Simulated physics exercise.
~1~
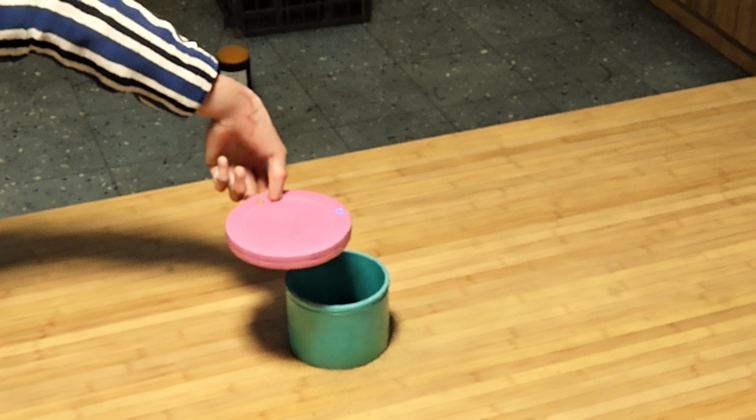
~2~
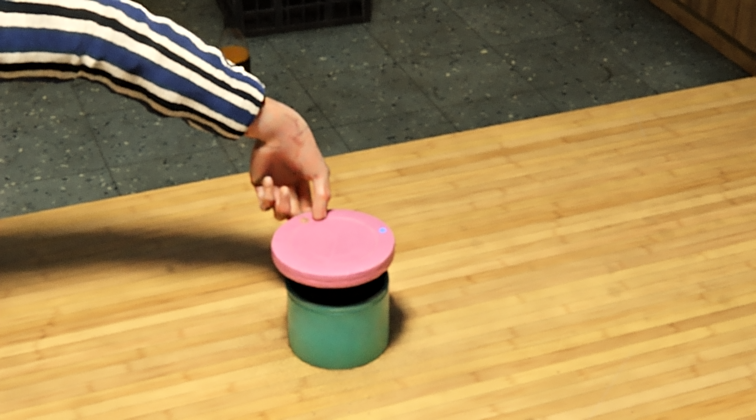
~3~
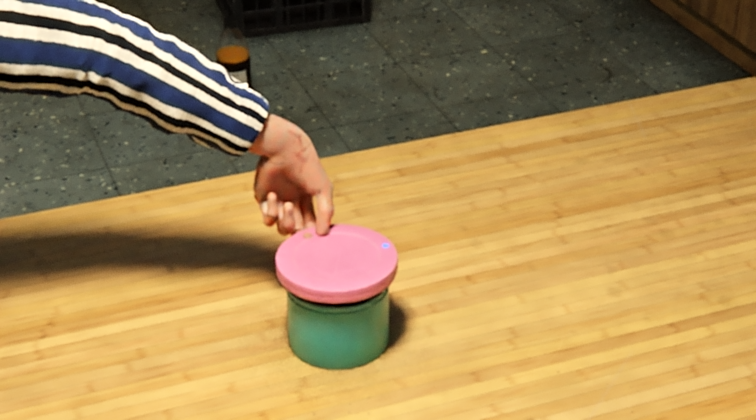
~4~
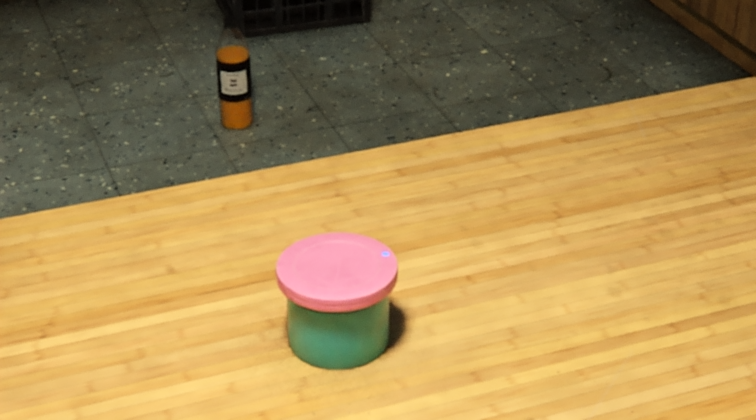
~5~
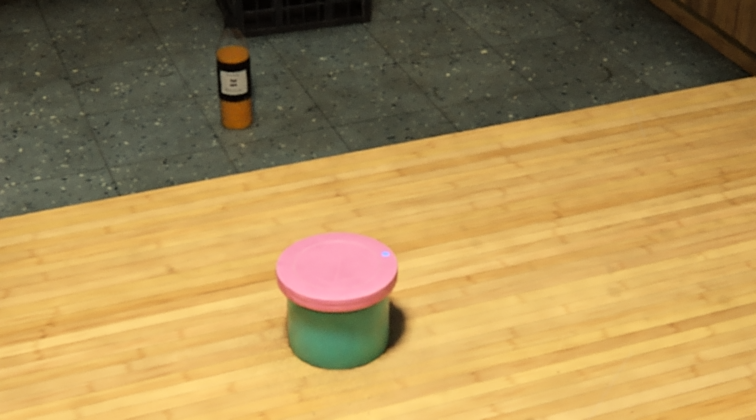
The footage shows a hand in a striped sleeve holding a pink lid over an open teal container on a wooden surface, moving it slightly right and lowering it onto the rim. The hand lets go and withdraws, leaving the lid resting still over the opening.
